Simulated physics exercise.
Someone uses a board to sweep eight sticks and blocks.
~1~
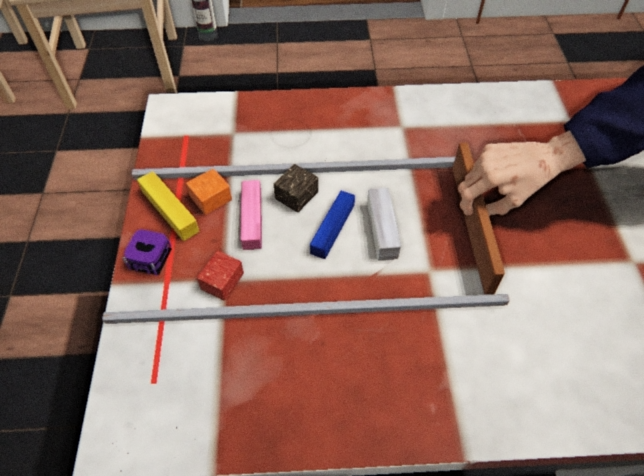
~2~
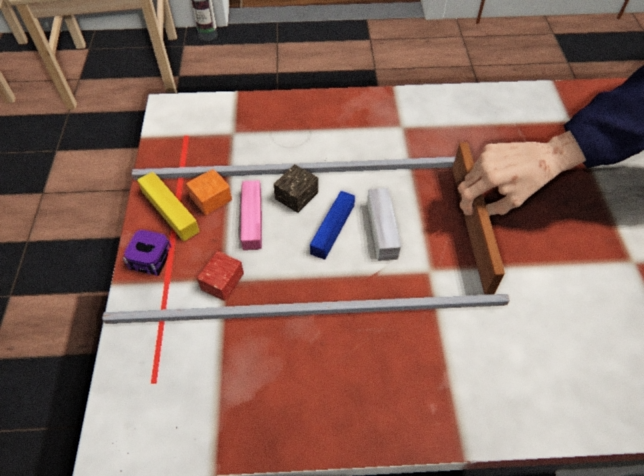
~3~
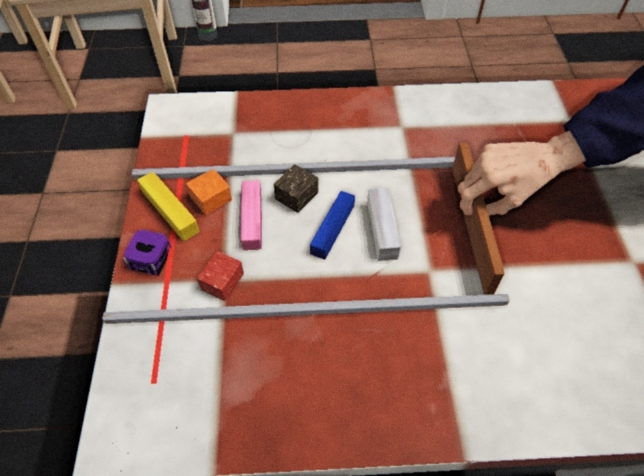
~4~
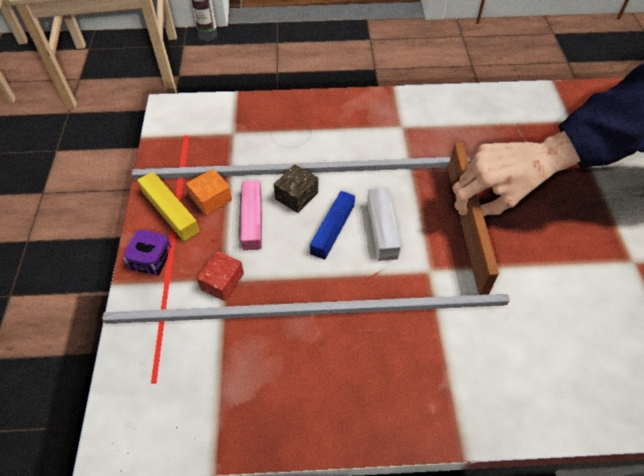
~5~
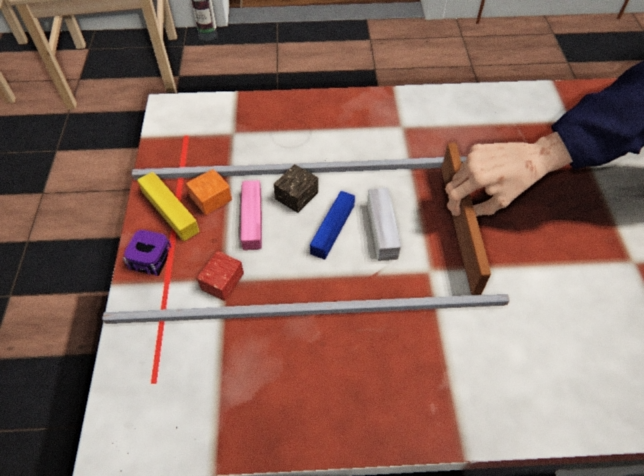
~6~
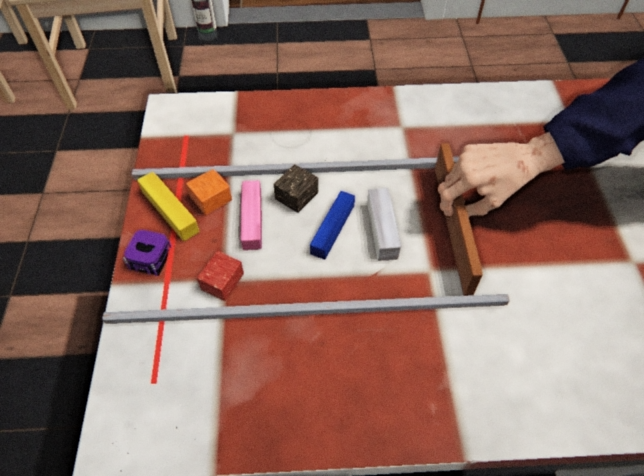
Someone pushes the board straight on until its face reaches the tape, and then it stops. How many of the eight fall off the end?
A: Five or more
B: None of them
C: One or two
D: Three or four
Three or four.
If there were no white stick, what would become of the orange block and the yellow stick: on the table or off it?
The orange block: Drops. The yellow stick: Drops.
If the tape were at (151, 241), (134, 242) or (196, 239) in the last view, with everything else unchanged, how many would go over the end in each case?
In order, the counts are 4, 6 and 2.
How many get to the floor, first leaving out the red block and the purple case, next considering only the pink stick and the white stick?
Result: 2, then 1.
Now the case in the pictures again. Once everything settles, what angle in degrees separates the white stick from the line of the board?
I'd estimate about 0 degrees.
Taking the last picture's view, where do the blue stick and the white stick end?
(141, 235) and (160, 233), roughly.
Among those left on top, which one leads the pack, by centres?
The one out in front is the pink stick.
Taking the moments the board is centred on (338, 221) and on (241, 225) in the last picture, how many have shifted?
Moved so far: 3, later 7.
A little later, none off yet; purple case at rest near (149, 253); yellow stick at rest near (168, 206); orange block at rest near (209, 192).
When it is over, the number that fall off is three or four; down, orange block, yellow stick and purple case.
